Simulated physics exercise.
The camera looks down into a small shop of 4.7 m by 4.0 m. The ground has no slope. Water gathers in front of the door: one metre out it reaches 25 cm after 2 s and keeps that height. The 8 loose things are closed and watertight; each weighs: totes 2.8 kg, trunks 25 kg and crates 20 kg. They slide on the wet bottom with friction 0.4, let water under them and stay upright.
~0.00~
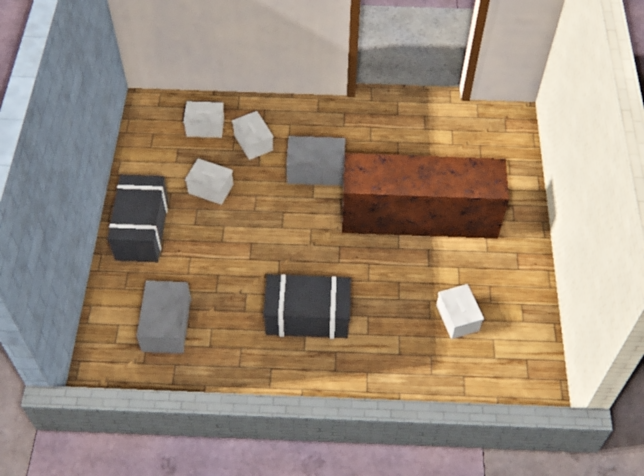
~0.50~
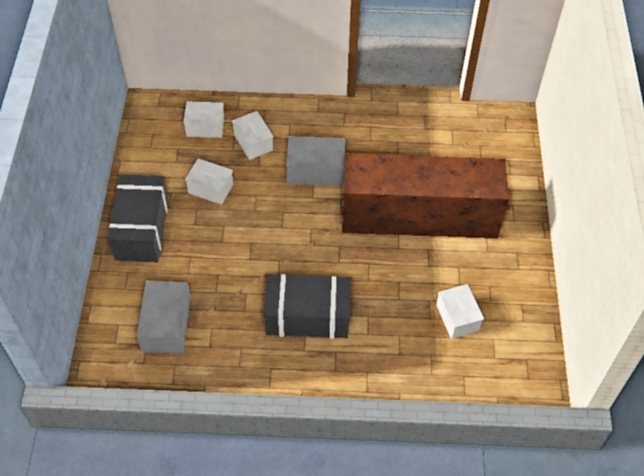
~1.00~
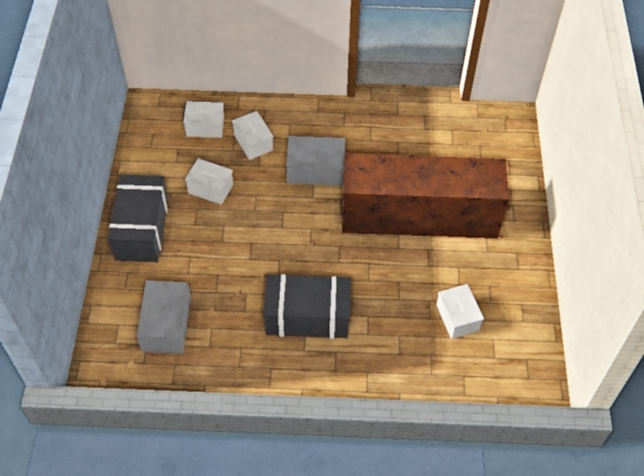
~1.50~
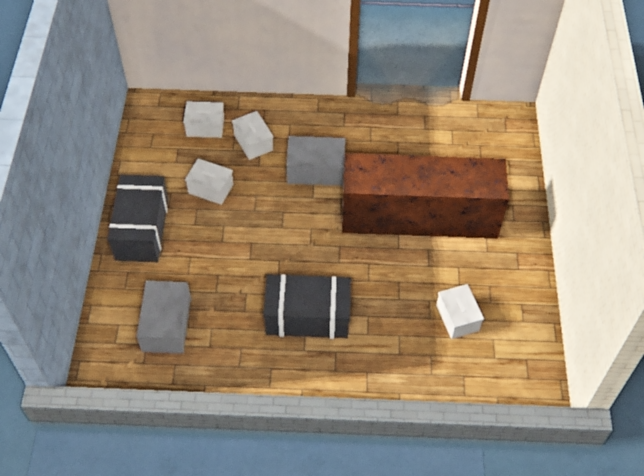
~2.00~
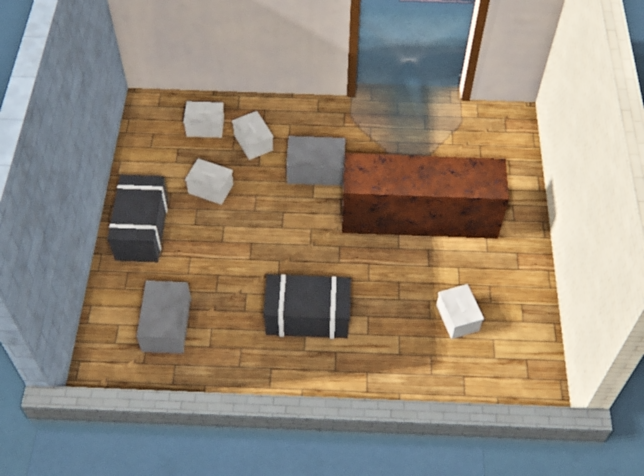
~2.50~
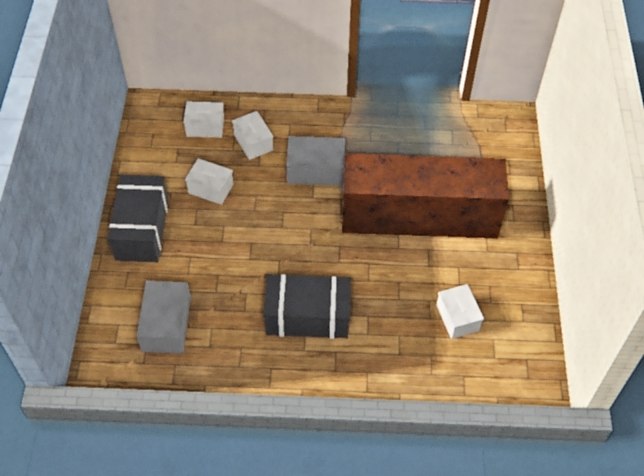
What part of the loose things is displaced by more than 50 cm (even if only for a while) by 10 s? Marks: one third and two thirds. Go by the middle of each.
It is at least two thirds.
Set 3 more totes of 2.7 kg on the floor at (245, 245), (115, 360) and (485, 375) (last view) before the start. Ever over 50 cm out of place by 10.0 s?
In turn: Over, more, over.
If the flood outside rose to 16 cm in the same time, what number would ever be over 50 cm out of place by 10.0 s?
Then 4.
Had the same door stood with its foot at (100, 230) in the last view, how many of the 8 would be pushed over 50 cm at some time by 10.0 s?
In that case 7 of them.
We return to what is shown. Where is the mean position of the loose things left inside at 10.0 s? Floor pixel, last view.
Around (220, 242).
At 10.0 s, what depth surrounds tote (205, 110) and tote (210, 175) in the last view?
Roughly 11 and 13 cm.
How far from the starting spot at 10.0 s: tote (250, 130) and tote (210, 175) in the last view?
In turn: 140 cm, 100 cm.
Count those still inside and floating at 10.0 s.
I count 7.
After 3.5 s 1 of 8 are over 50 cm from their spots; 0 afloat.
After 4.5 s 3 of 8 are over 50 cm from their spots; 1 afloat.
After 7.0 s 4 of 8 are over 50 cm from their spots; 5 afloat.
After 10.0 s 7 of 8 are over 50 cm from their spots, and 7 have been at some point; 7 afloat.
